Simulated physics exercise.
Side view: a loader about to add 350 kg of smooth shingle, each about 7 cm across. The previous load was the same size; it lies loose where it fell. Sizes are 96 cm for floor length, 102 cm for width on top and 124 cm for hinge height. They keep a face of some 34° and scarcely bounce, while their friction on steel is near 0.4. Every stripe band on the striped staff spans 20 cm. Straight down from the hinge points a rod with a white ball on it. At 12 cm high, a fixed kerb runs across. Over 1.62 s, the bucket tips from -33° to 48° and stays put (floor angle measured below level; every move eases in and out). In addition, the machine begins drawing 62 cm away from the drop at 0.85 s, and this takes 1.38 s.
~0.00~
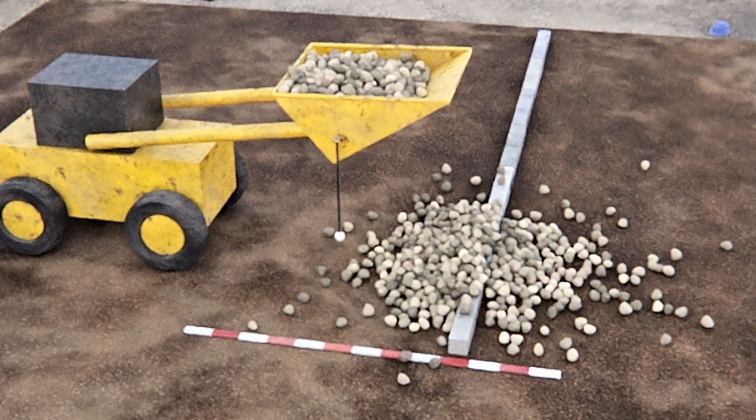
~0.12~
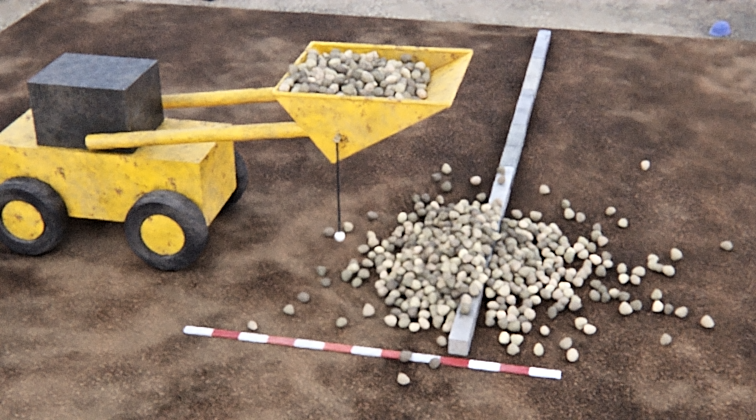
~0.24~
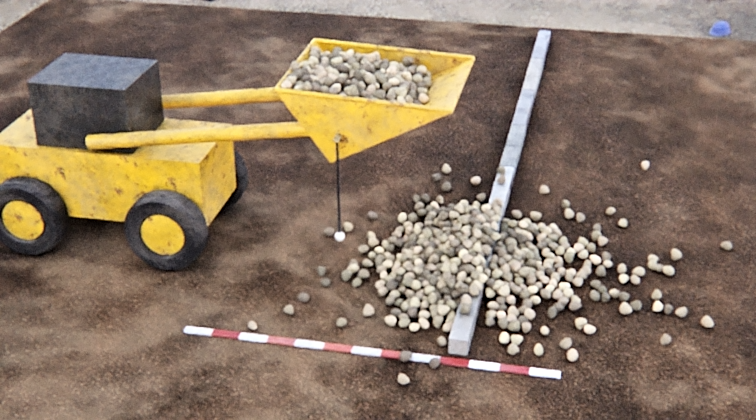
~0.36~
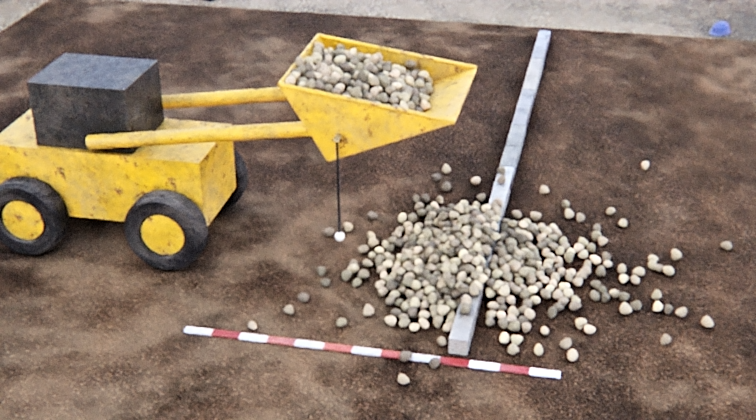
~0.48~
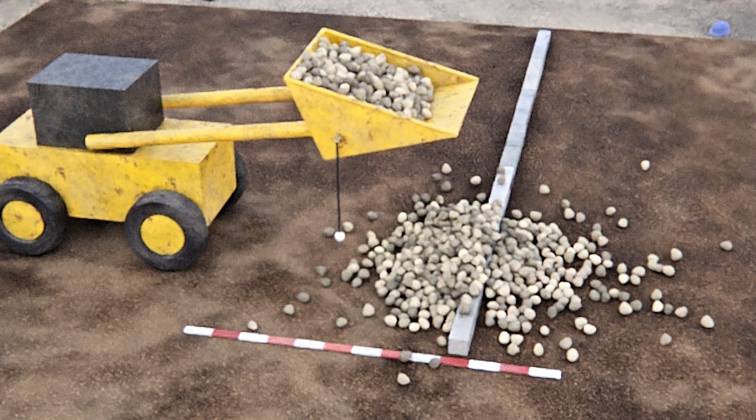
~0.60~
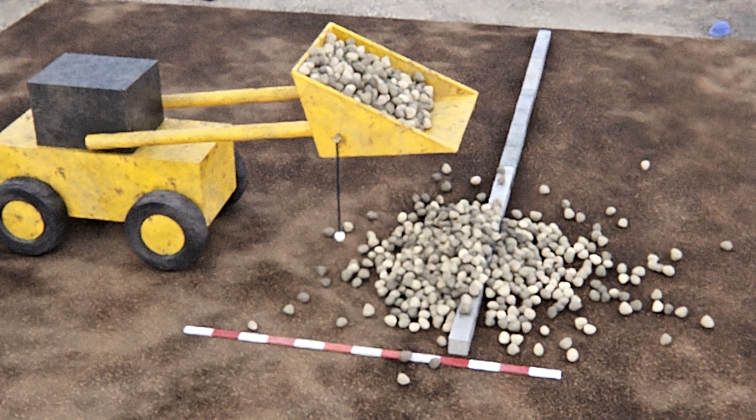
On brown ground, a yellow loader's raised bucket of stones tilts gradually downward at its right end.
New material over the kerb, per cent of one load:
10 per cent.
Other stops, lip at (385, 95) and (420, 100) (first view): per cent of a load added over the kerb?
Some 0 percent first and 0 percent second.
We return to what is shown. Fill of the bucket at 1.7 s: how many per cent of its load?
Roughly 5 per cent remains inside.
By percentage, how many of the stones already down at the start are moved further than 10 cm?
Roughly 15 % of them.
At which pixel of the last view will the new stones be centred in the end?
Their middle rests near (413, 247).
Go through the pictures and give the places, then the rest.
Lip at (449, 102), floor tilted -33°, highest stones at (345, 62). The earlier load is highest near (472, 236), 23 cm above ground level, 66 % on this side of the kerb, 34 % over the kerb, in the first picture.
The bucket is at -32°, its lip at (450, 104); the top of the load is at (335, 62); the stones move at 0.1 m/s on average, in the second picture.
Lip at (452, 111), floor tilted -28°, highest stones at (323, 60); the stones move at 0.1 m/s on average, in the third picture.
The bucket is at -23°, its lip at (455, 122); the top of the load is at (324, 57); the stones move at 0.2 m/s on average, in the fourth picture.
Lip at (456, 135), floor tilted -16°, highest stones at (326, 53); the stones move at 0.3 m/s on average, in the fifth picture.
Lip at (456, 151), floor tilted -8°, highest stones at (333, 48); the stones move at 0.3 m/s on average, in the sixth picture.
After 1.2 s the floor is at 36°; in per cent of one load, 86 in the bucket, 80 on this side of the kerb, 34 over the kerb; the foremost stones are at (695, 300).
After 1.7 s the floor is at 48°; in per cent of one load, 4 in the bucket, 155 on this side of the kerb, 40 over the kerb; the foremost stones are at (695, 300).
After 2.7 s the floor is at 48°; in per cent of one load, 0 in the bucket, 156 on this side of the kerb, 44 over the kerb; the foremost stones are at (695, 300).
After 5.2 s the floor is at 48°; in per cent of one load, 0 in the bucket, 156 on this side of the kerb, 44 over the kerb; the foremost stones are at (695, 300). Net gain over the kerb, 10.
